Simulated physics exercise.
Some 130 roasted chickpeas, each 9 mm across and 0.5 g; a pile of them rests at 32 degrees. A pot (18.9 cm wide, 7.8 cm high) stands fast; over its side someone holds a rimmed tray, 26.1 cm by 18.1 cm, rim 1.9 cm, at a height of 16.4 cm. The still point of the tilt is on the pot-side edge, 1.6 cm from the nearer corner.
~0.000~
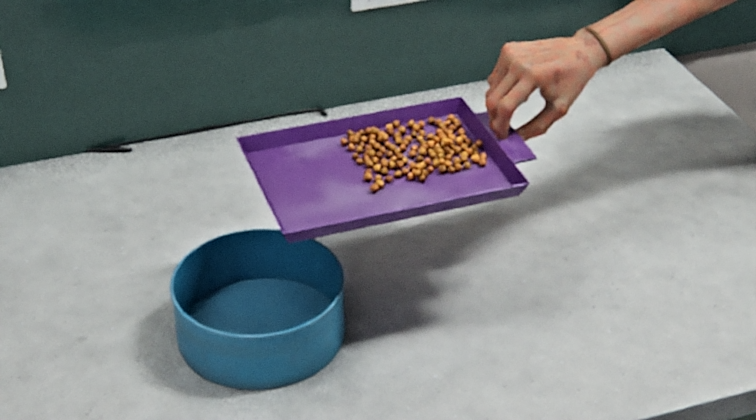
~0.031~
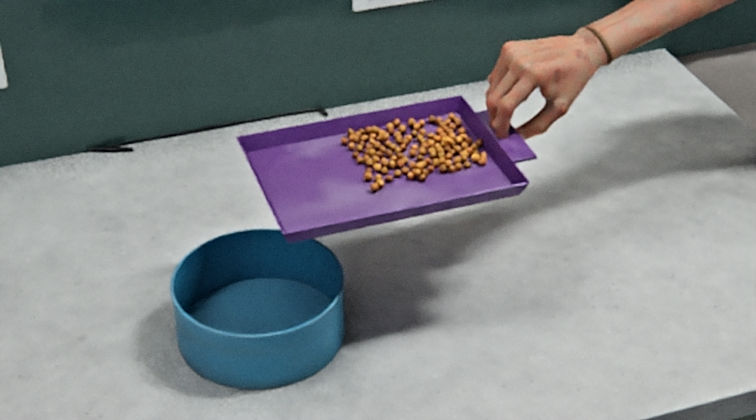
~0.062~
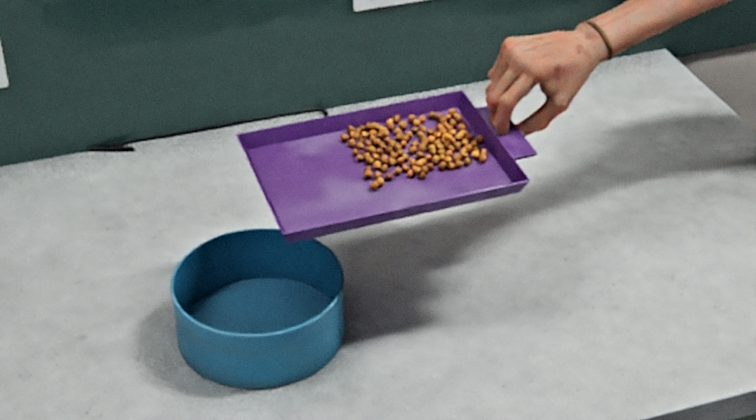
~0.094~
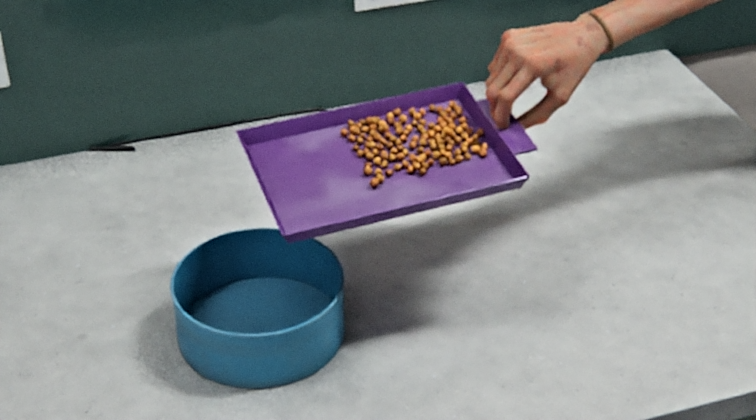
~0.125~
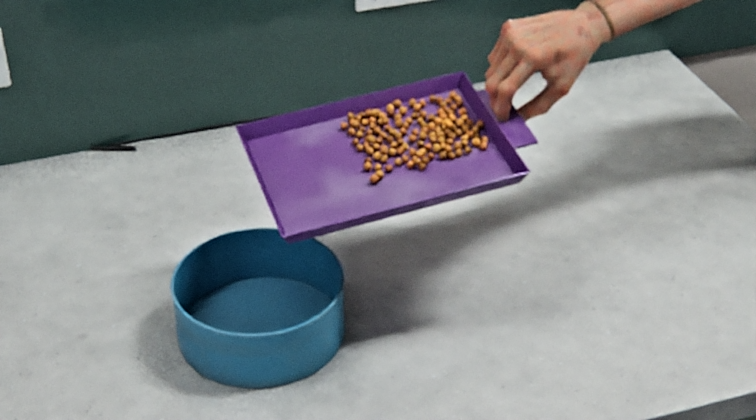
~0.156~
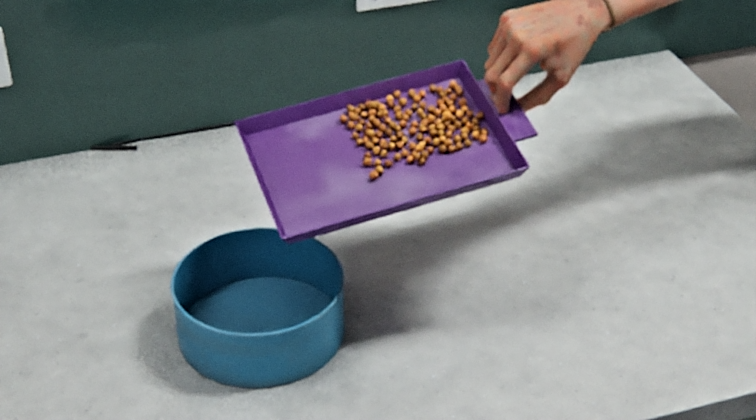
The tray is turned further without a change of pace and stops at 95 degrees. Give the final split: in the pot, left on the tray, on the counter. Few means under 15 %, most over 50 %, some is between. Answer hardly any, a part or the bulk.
In the pot: A part; left on the tray: Hardly any; on the counter: The bulk.
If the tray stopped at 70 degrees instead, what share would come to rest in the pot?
In that case some 20 per cent.
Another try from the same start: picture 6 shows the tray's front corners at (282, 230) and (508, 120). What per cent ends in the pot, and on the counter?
Pot 60, counter 40.
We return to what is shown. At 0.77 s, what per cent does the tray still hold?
Roughly 35 per cent.
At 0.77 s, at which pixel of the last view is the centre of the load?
Near (289, 314).
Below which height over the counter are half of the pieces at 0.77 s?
Roughly 10 cm.
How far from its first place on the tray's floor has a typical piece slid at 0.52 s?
About 8 cm.
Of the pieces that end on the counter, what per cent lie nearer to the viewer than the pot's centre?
Roughly 100 per cent.
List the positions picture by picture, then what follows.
The first frame shows tray tilt 0 degrees, front corners at (289, 228) and (520, 181); middle of the pieces at (414, 149); pot at (258, 279).
The second frame shows tray tilt 0 degrees, front corners at (288, 228) and (520, 180); middle of the pieces at (414, 148).
The third frame shows tray tilt 2 degrees, front corners at (288, 228) and (520, 178); middle of the pieces at (414, 145).
The fourth frame shows tray tilt 4 degrees, front corners at (288, 229) and (520, 174), lowest corner left front; middle of the pieces at (415, 139).
The fifth frame shows tray tilt 7 degrees, front corners at (287, 230) and (520, 169), lowest corner left front; middle of the pieces at (415, 132).
The sixth frame shows tray tilt 11 degrees, front corners at (287, 231) and (520, 164), lowest corner left front; middle of the pieces at (414, 125); pot at (258, 278). Its pace works out near 110 degrees a second.
Then, at 0.52 s, tilt 52 degrees; the tray holds 100 %, the pot 0 %.
After 0.77 s, tilt 80 degrees; the tray holds 35 %, the pot 5 %.
After 1.12 s, tilt 95 degrees; the tray holds 0 %, the pot 25 %.
By 1.7 s all is still; pot 30 %, tray 0 %, counter 70 %.
